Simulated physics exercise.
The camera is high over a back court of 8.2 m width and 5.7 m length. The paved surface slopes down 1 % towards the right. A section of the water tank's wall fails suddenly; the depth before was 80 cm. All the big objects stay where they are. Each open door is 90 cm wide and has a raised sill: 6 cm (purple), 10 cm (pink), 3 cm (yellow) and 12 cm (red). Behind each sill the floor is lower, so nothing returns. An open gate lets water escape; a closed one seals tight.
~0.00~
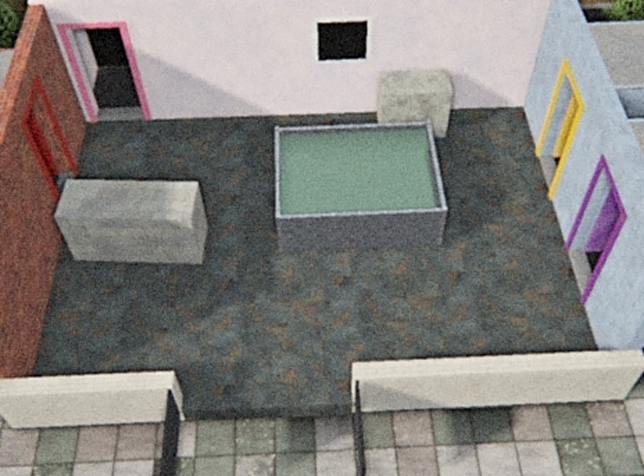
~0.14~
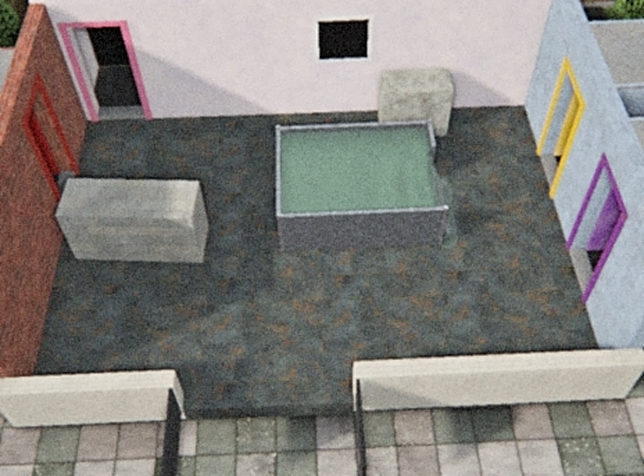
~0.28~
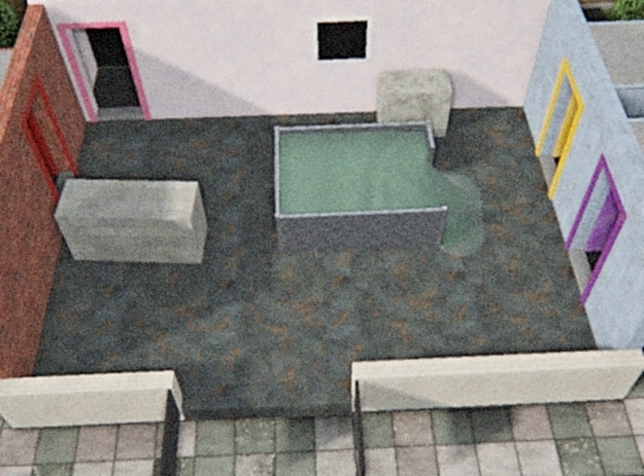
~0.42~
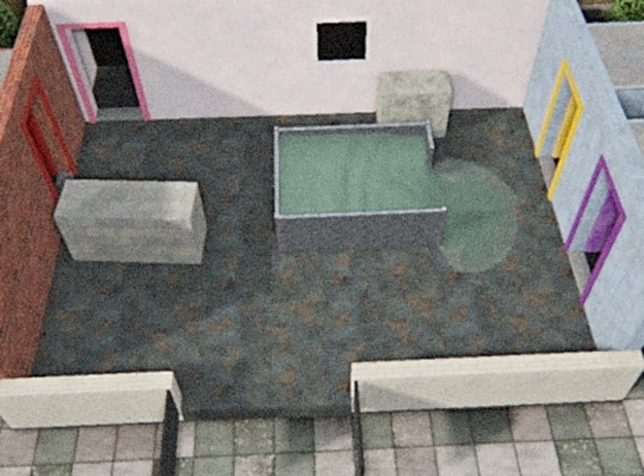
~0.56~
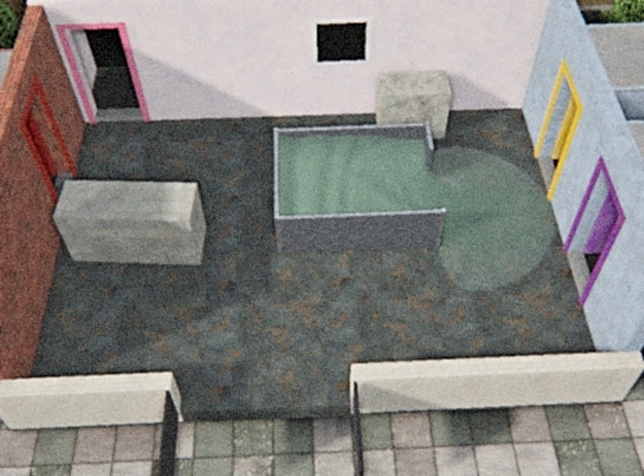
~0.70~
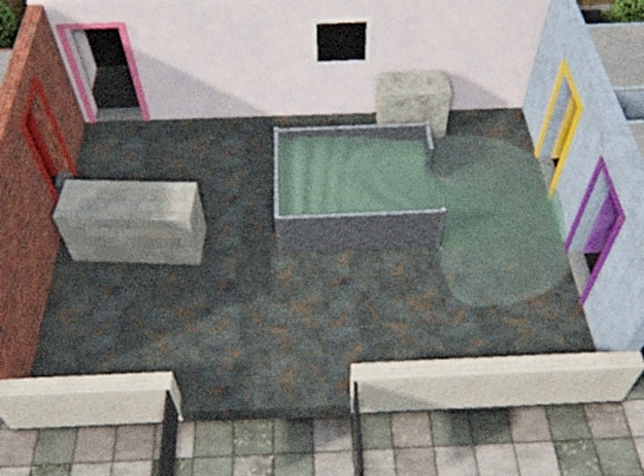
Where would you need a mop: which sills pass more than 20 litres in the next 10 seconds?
Within that time: At the purple door it exceeds the limit; at the pink door it does not reach the limit; at the yellow door it passes the limit; at the red door it does not reach the limit.
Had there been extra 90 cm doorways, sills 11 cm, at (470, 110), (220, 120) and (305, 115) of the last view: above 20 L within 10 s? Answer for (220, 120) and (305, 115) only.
In turn: Not over, under.
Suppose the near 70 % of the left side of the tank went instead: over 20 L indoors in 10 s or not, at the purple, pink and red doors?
Against that limit: Purple below, pink past it, red past it.
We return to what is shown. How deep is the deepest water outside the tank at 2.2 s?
Up to some 49 cm.
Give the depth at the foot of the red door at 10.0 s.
About 2.5 cm.
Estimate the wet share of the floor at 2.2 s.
About 20 per cent.
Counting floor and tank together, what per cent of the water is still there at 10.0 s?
Some 62 per cent remains.
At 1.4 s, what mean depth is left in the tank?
Some 52 cm.
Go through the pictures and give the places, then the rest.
In the first frame, the water tank at (357, 171) is whole and still, 80 cm deep.
In the second frame, water pours out at (434, 198) and has run 0.7 m, to (452, 244); typically 10 cm deep outside, 80 cm at the water tank's back.
In the third frame, water pours out at (433, 201) and has run 1.0 m, to (470, 183); typically 13 cm deep outside, 80 cm at the water tank's back.
In the fourth frame, the front is at (511, 195), 1.5 m from the gap at (432, 204); 2.5 m2 of floor is under water; 80 cm left at the back of the water tank.
In the fifth frame, water pours out at (431, 205) and has run 2.1 m, to (551, 203); typically 7 cm deep outside, 78 cm at the water tank's back.
In the sixth frame, the front is at (558, 177), 2.4 m from the gap at (431, 204); 6.1 m2 of floor is under water; 70 cm left at the back of the water tank.
After 1.4 s water covers 20 % of the floor and is deepest (49 cm) near (549, 222); purple door 27 cm at the sill, 45 L in, pink door not reached, yellow door 24 cm at the sill, 114 L in, red door not reached.
After 2.2 s water covers 20 % of the floor and is deepest (49 cm) near (592, 367); purple door 27 cm at the sill, 171 L in, pink door not reached, yellow door 28 cm at the sill, 313 L in, red door not reached.
After 3.5 s water covers 40 % of the floor and is deepest (34 cm) near (596, 378); purple door 19 cm at the sill, 308 L in, pink door not reached, yellow door 20 cm at the sill, 535 L in, red door not reached.
After 6.0 s water covers 75 % of the floor and is deepest (22 cm) near (592, 367); purple door 15 cm at the sill, 413 L in, pink door not reached, yellow door 14 cm at the sill, 724 L in, red door not reached.
After 10.0 s water covers 90 % of the floor and is deepest (14 cm) near (596, 378); purple door 12 cm at the sill, 487 L in, pink door 3 cm at the sill, 0 L in, yellow door 9 cm at the sill, 834 L in, red door 2 cm at the sill, 0 L in.
